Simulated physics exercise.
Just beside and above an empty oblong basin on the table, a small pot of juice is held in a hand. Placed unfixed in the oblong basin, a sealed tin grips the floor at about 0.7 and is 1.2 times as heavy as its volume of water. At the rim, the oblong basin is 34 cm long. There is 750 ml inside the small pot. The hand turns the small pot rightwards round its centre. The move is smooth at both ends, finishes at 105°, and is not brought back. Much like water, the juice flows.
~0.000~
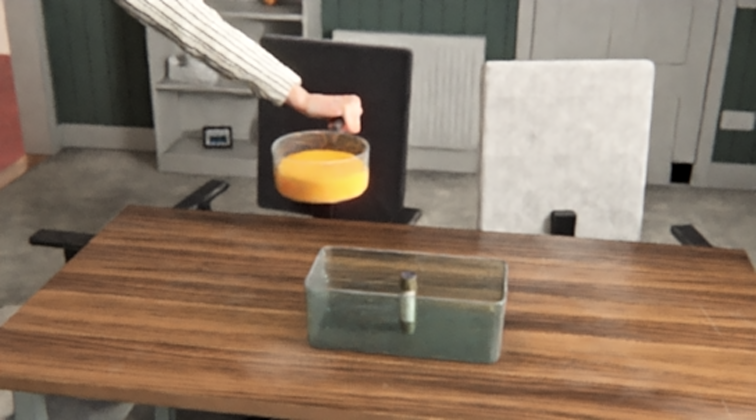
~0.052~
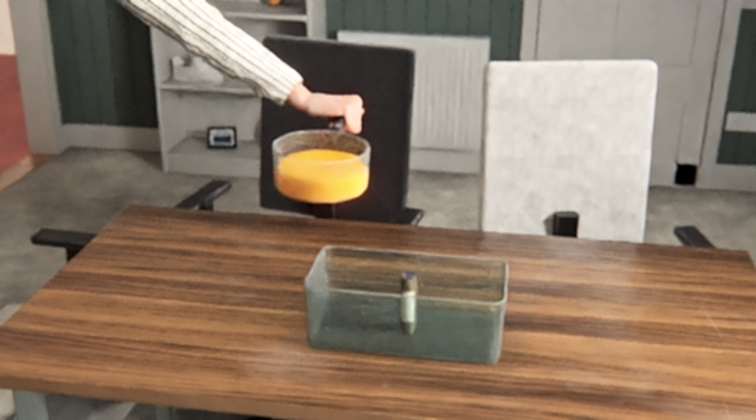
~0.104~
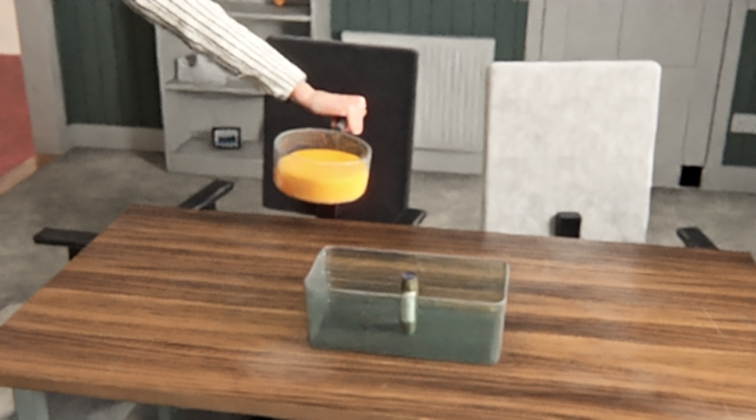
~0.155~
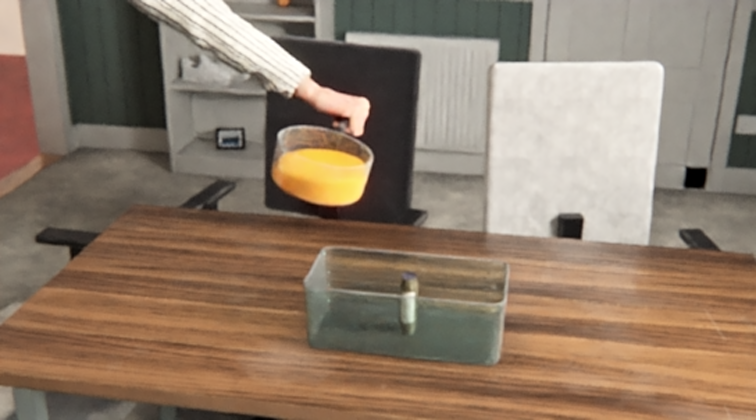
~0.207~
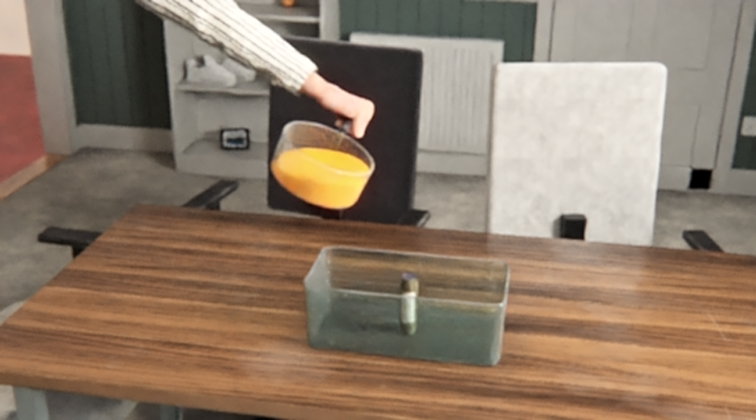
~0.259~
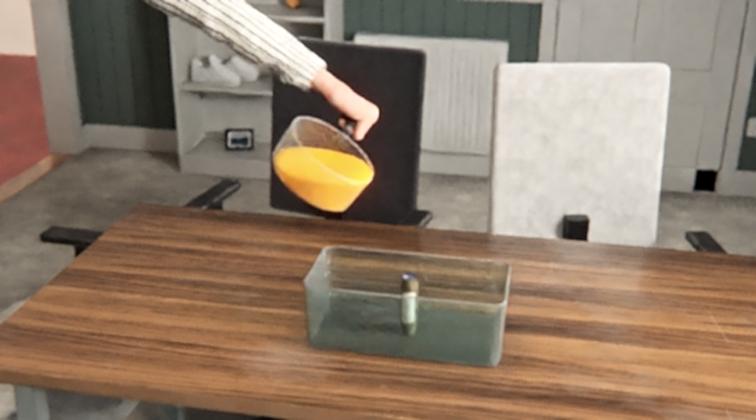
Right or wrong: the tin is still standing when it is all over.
Wrong, it has gone over.
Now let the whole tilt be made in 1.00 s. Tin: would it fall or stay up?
The tin stays up.
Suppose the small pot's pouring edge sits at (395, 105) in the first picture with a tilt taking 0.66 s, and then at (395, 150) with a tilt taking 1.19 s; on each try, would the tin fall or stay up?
Try 1: Tipped over; try 2: Still standing.
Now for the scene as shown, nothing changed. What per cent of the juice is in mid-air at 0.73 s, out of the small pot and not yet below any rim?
I'd say some 10 per cent is in the air.
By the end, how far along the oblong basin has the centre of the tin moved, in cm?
In the end the tin's centre has shifted about 8.0 centimetres.
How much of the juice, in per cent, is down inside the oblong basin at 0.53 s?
The basin holds roughly 18 in a hundred parts at that moment.
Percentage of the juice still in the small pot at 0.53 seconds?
Roughly 24 per cent.
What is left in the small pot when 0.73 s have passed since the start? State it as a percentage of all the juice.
7 %.
After 0.53 s the tilt is 95° and 25 per cent is still to pour; the tin stands where it began.
After 0.73 s the tilt is 105° and 7 per cent is still to pour; the tin leans 5°.
After 0.94 s the tilt is 105° and 1 per cent is still to pour; the tin leans 32°.
After 1.16 s the tilt is 105° and 0 per cent is still to pour; the tin lies on its side.
In the end the tin lies on its side.
